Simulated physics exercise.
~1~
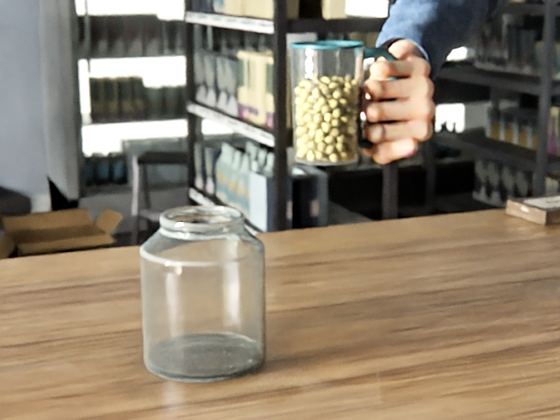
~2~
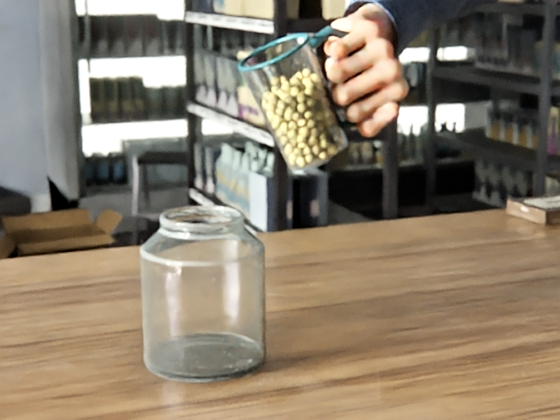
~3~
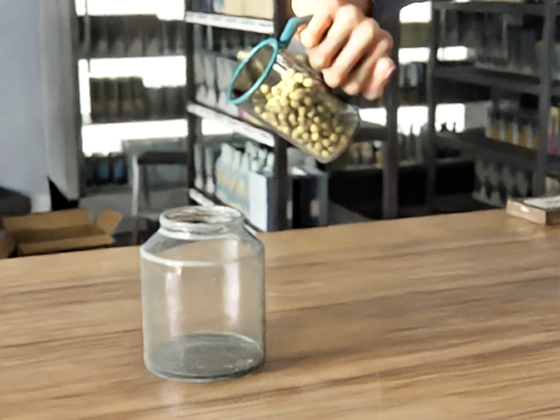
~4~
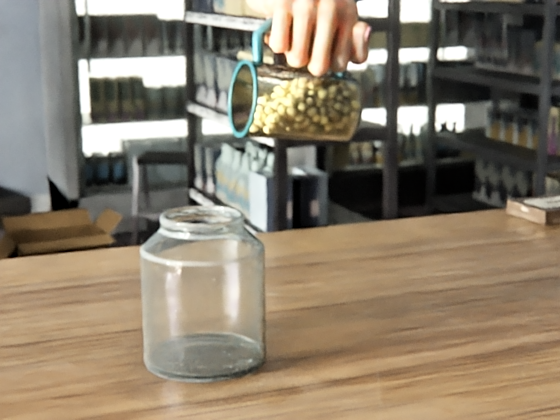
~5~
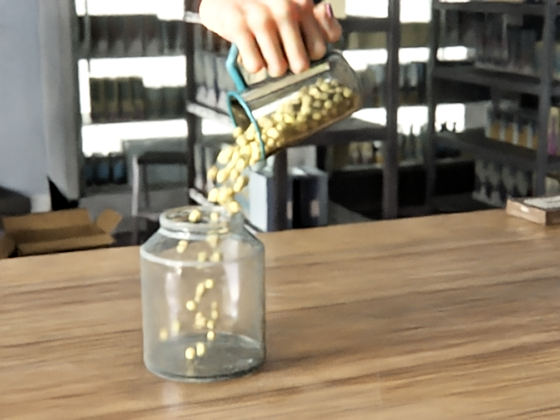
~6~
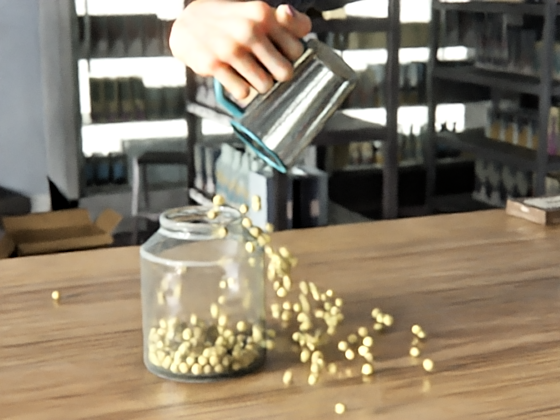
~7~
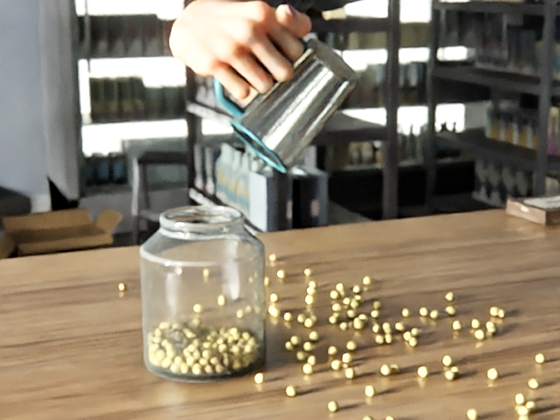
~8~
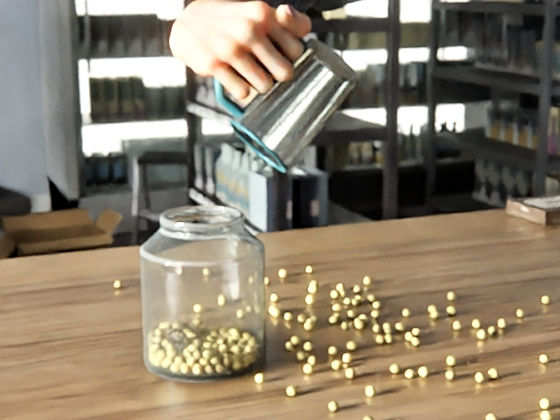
On a wooden table in a room lined with dark shelves, seen from a fixed, slightly raised view, an empty clear glass jar stands left of centre. Above and to its right, a hand holds a glass cup with a teal rim and handle, full of pale yellow beans. The hand swings the cup left and tips it onto its side, and beans begin to stream into the jar. As the cup turns nearly upside down, many beans miss the opening and scatter rightward over the table. Finally the cup is empty, most beans lie in the jar's bottom, and the rest rest on the wood.
